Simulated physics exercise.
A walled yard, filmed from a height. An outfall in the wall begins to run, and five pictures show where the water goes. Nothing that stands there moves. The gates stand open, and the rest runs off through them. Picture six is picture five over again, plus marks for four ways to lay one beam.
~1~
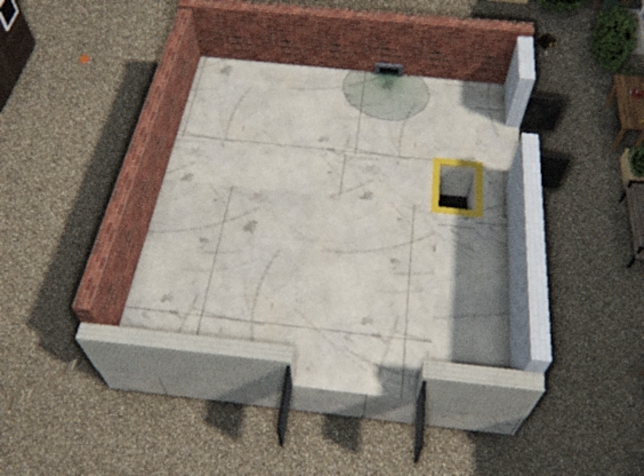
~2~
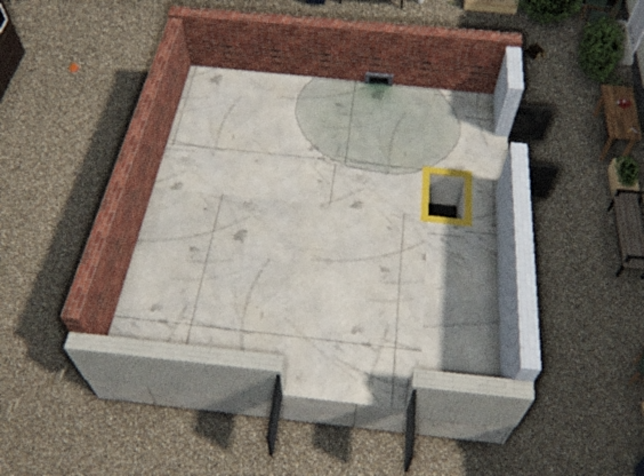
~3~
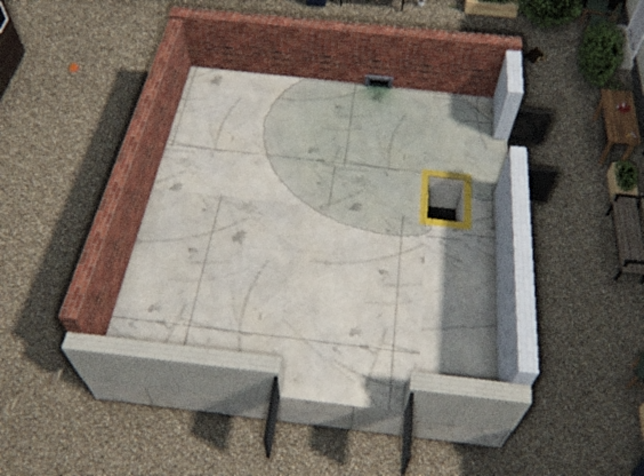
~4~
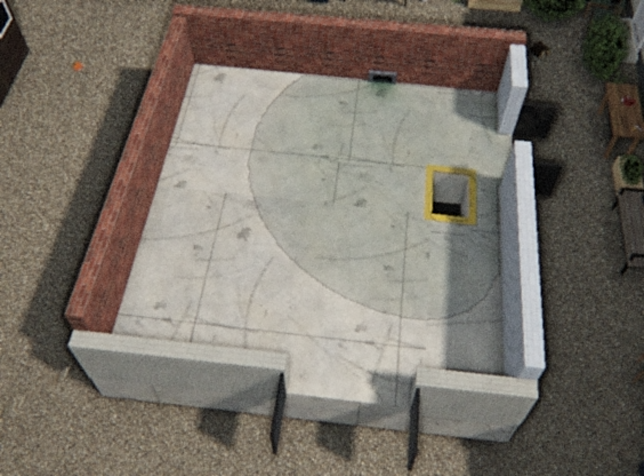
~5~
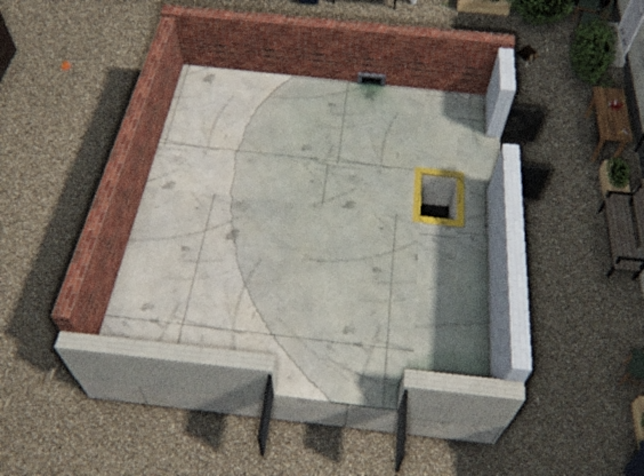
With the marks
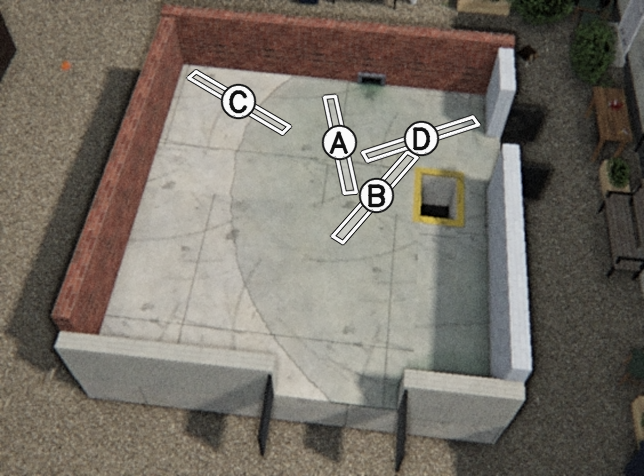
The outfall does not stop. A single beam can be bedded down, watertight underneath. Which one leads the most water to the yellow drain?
Best: A.
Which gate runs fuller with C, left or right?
More leaves on the left.
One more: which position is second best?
C it is.
In white, A from (329, 96) to (350, 192); B from (337, 239) to (412, 154); C from (192, 74) to (285, 129); D from (365, 156) to (475, 120).
For position A, about 41 % of the stream goes into the yellow drain, about 59 % out by the gates.
For position B, about 10 % of the stream goes into the yellow drain, about 88 % out by the gates.
For position C, about 28 % of the stream goes into the yellow drain, about 72 % out by the gates.
For position D, about 10 % of the stream goes into the yellow drain, about 89 % out by the gates.
